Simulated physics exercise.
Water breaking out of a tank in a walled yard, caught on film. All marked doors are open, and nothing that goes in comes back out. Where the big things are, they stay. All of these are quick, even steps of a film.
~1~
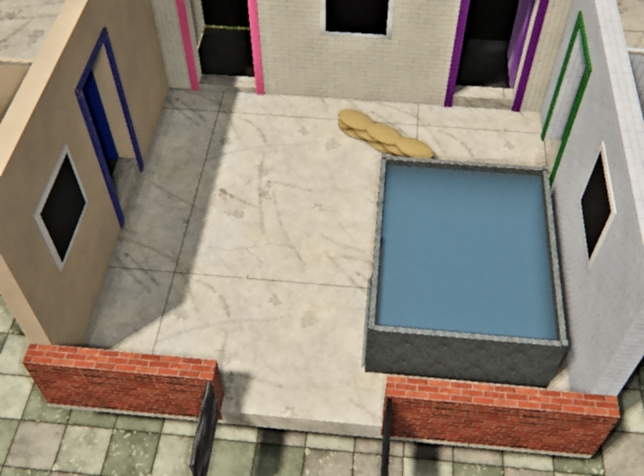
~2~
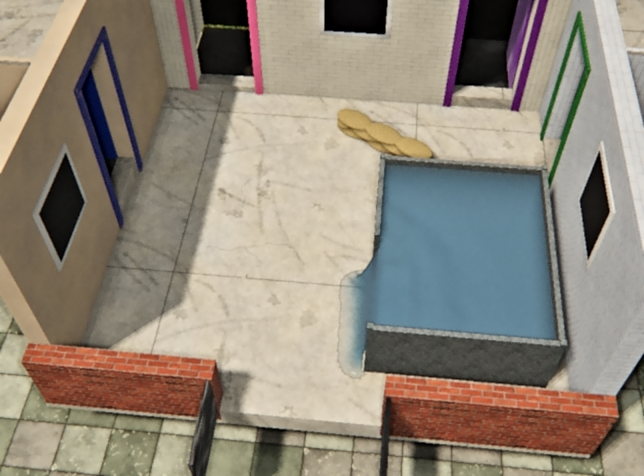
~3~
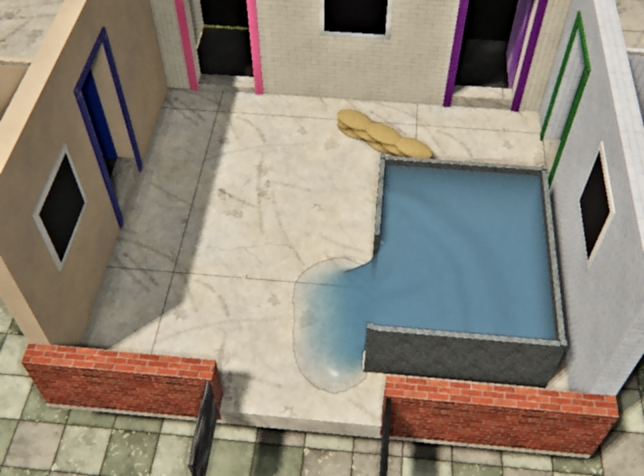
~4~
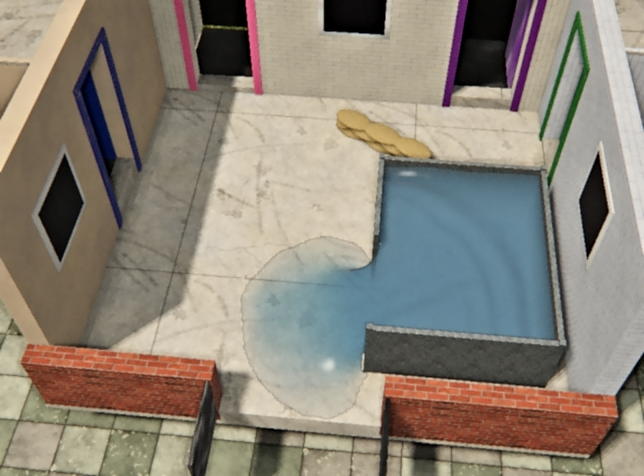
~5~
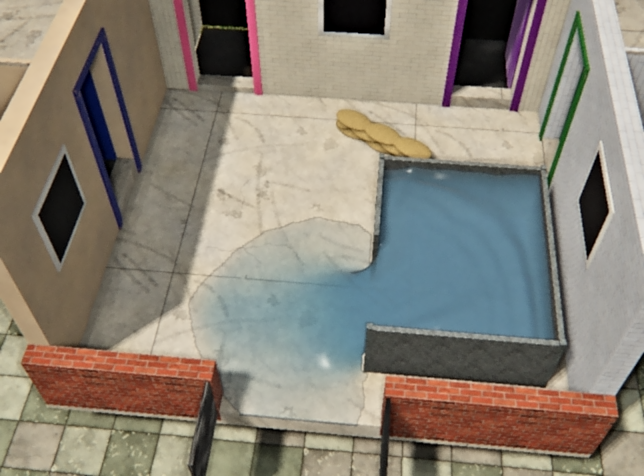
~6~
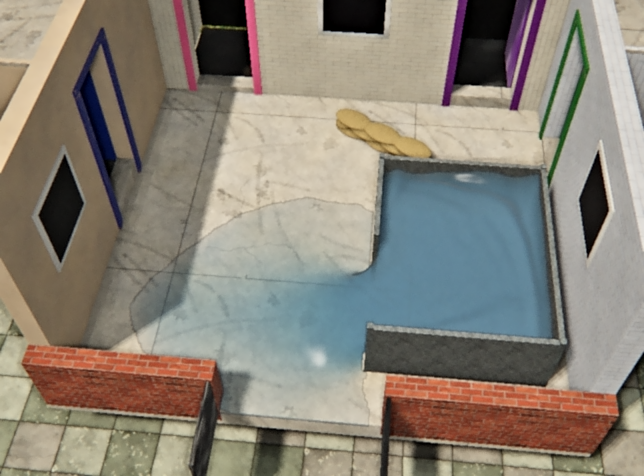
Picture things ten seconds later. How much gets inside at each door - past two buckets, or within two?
The blue door keeps inside the allowance there; the pink door exceeds the allowance there; the green door exceeds the allowance there; the purple door keeps inside the allowance there.
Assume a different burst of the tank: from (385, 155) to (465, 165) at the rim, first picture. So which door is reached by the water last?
The one in blue.
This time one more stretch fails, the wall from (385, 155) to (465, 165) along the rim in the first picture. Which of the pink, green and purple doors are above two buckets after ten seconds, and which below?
The pink one exceeds the limit, the green one exceeds the limit, and the purple one exceeds the limit.
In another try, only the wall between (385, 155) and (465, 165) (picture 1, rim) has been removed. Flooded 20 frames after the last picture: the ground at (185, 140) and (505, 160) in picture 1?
Log: Point 1 inundated; point 2 inundated.
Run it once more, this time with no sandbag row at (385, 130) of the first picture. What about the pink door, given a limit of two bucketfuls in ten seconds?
Door checked, the pink door: It crosses the threshold.
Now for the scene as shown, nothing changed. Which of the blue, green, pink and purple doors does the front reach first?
If you ask me, it's the blue one.
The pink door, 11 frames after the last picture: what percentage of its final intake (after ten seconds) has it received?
My estimate: Close to 0 per cent.
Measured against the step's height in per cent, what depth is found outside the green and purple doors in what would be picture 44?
Depth ratios, approx.: 200 and 20 percent.
A moment on, water covers 45 % of the floor; the blue door wet at the sill, nothing in, the pink door not reached, the green door not reached, the purple door not reached.
Next, water covers 45 % of the floor; the blue door wet at the sill, nothing in, the pink door not reached, the green door not reached, the purple door not reached.
Then, water covers 60 % of the floor; the blue door wet at the sill, nothing in, the pink door over two buckets in, the green door not reached, the purple door not reached.
Later, water covers 90 % of the floor; the blue door wet at the sill, nothing in, the pink door far over two buckets in, the green door over two buckets in, the purple door wet at the sill, nothing in.
In the end, water covers 95 % of the floor; the blue door wet at the sill, nothing in, the pink door far over two buckets in, the green door far over two buckets in, the purple door wet at the sill, nothing in.
